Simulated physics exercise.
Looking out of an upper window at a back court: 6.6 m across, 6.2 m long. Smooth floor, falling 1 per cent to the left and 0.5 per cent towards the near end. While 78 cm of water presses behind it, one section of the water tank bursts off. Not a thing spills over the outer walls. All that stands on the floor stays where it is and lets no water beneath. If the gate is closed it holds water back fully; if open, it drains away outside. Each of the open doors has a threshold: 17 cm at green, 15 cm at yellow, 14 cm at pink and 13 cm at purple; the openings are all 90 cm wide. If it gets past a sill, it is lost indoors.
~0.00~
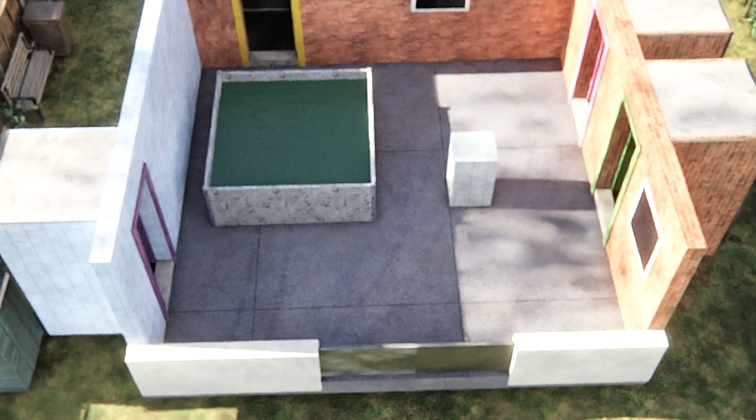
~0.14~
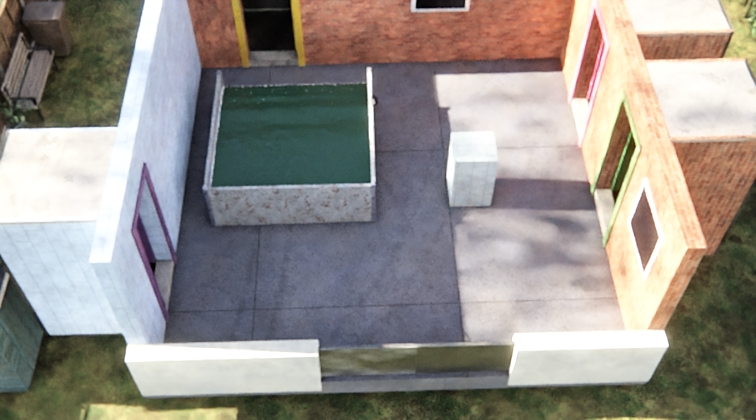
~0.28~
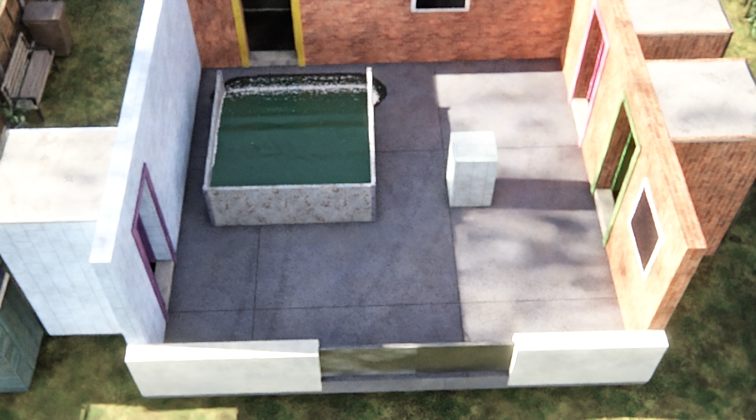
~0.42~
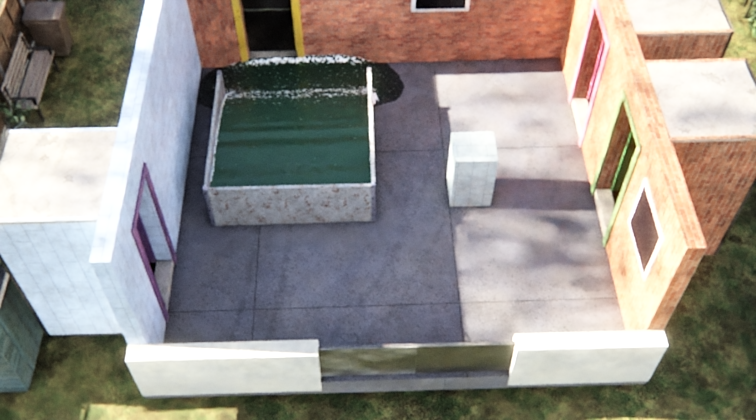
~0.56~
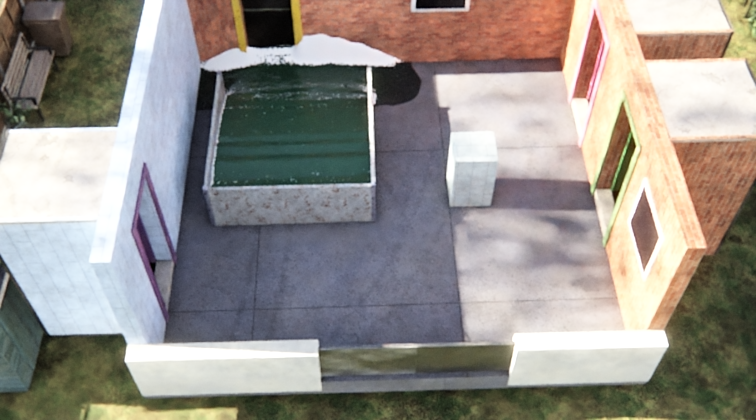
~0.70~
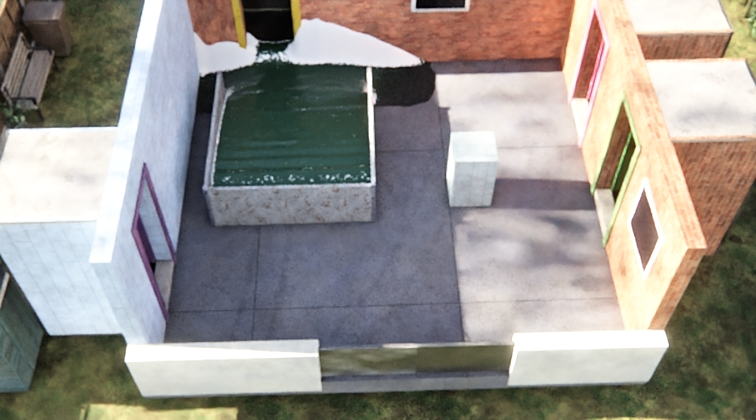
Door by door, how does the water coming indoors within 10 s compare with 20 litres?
The green door lets in no more than that; the yellow door lets in more than that; the pink door lets in more than that; the purple door lets in no more than that.
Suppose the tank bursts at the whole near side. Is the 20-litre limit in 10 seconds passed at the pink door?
Against that limit: Pink short of it.
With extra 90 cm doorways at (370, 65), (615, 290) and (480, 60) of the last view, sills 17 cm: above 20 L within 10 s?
In turn: Over, not over, below.
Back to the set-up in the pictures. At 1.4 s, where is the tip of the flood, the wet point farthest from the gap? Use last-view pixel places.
That would be close to (526, 59).
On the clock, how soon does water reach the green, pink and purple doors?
Green = 2.8 s, pink = 2.0 s, purple = 2.4 s.
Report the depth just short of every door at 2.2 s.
Green 0 cm, yellow 48 cm, pink 19 cm, purple 0 cm.
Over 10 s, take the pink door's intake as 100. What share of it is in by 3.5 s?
Some 60 per cent by then.
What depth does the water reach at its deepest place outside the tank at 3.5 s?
Max around 42 cm.
After 1.4 s water covers 20 % of the floor and is deepest (60 cm) near (202, 68); green door not reached, yellow door 56 cm at the sill, 276 L in, pink door not reached, purple door not reached.
After 2.2 s water covers 35 % of the floor and is deepest (58 cm) near (202, 68); green door not reached, yellow door 48 cm at the sill, 545 L in, pink door 19 cm at the sill, 0 L in, purple door not reached.
After 3.5 s water covers 55 % of the floor and is deepest (42 cm) near (160, 371); green door 10 cm at the sill, 0 L in, yellow door 30 cm at the sill, 754 L in, pink door 23 cm at the sill, 31 L in, purple door 11 cm at the sill, 0 L in.
After 6.0 s water covers 85 % of the floor and is deepest (21 cm) near (561, 358); green door 6 cm at the sill, 0 L in, yellow door 14 cm at the sill, 809 L in, pink door 12 cm at the sill, 52 L in, purple door 6 cm at the sill, 0 L in.
After 10.0 s water covers 100 % of the floor and is deepest (19 cm) near (251, 368); green door 10 cm at the sill, 0 L in, yellow door 13 cm at the sill, 830 L in, pink door 8 cm at the sill, 52 L in, purple door 10 cm at the sill, 0 L in.
